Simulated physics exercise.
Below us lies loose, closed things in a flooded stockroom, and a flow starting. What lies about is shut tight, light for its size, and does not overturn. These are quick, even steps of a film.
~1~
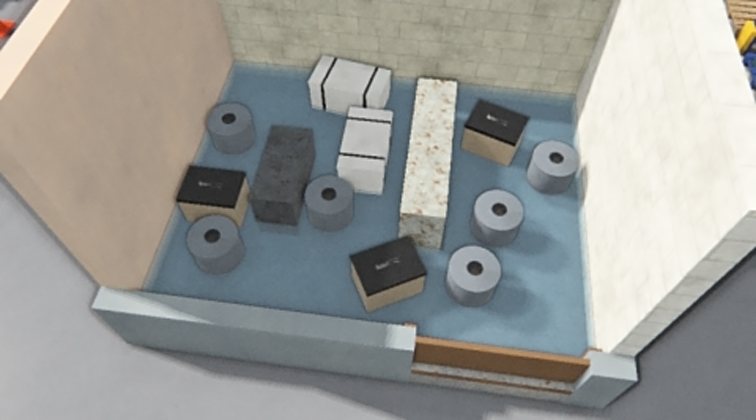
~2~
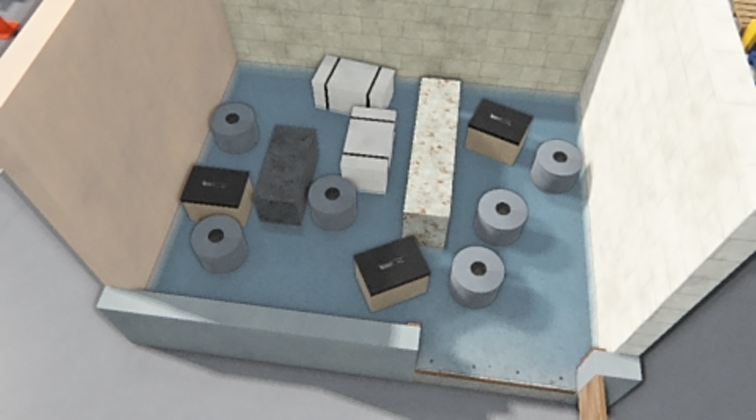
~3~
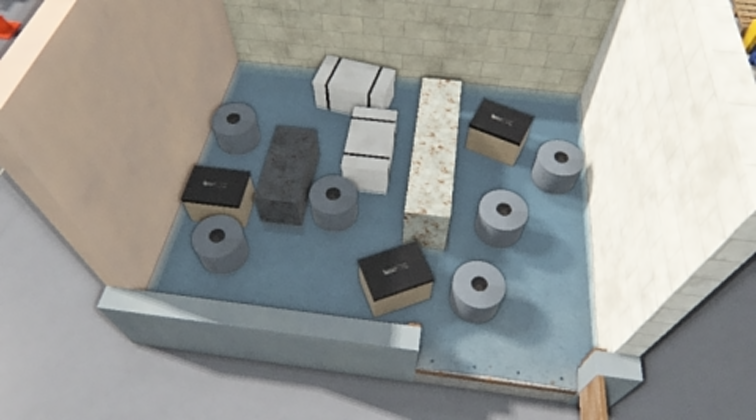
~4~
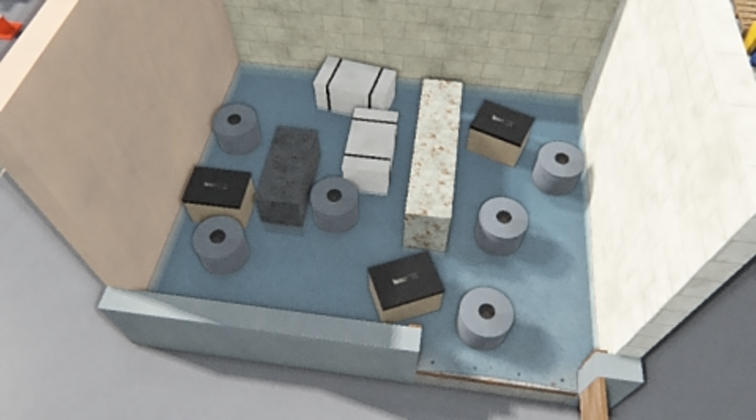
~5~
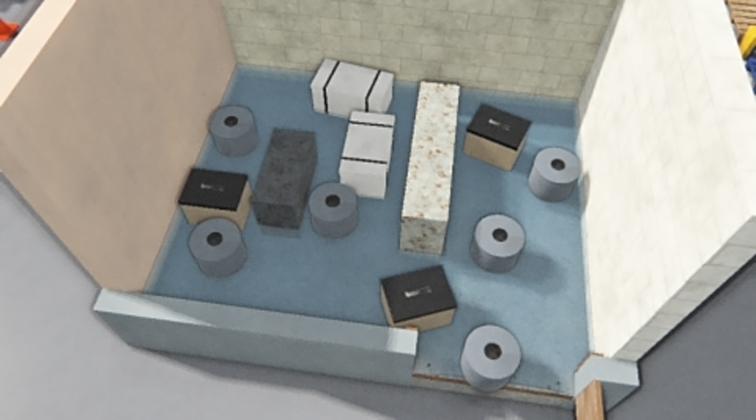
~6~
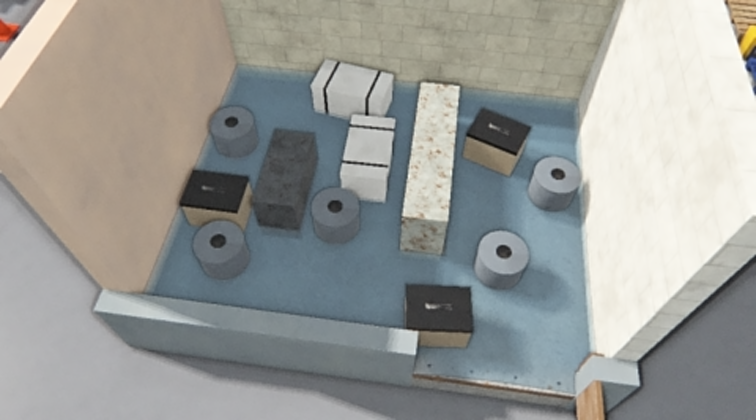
A brown panel in the front wall swings open at the lower right of a flooded, walled room holding floating boxes and grey round tubs. The nearest tub then drifts forward into the gap and out of sight, while a black-topped chest slides after it and another tub trails slightly forward.
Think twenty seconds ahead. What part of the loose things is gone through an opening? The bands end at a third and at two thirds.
Share: Two thirds or above.
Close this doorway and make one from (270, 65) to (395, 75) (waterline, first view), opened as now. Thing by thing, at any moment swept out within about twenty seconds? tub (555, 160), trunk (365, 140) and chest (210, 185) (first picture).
One after the other: No, washed out, out.
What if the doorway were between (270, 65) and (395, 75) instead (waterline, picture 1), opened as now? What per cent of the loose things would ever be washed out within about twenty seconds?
Some 70 per cent.
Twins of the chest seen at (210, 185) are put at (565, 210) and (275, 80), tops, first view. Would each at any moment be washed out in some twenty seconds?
In turn: Through, left behind.
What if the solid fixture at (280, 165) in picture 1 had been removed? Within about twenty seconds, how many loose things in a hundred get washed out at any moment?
I make it 70 per cent.
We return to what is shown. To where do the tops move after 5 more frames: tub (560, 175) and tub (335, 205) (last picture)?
At about (565, 241) and (361, 248).
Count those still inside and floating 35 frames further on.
It comes to 3.
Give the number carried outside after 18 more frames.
That makes 5.
A moment on, 3 of 11 are out; 8 afloat.
Next, 5 of 11 are out; 6 afloat.
Later, 8 of 11 are out; 3 afloat.
In the end, 9 of 11 are out; 2 afloat.
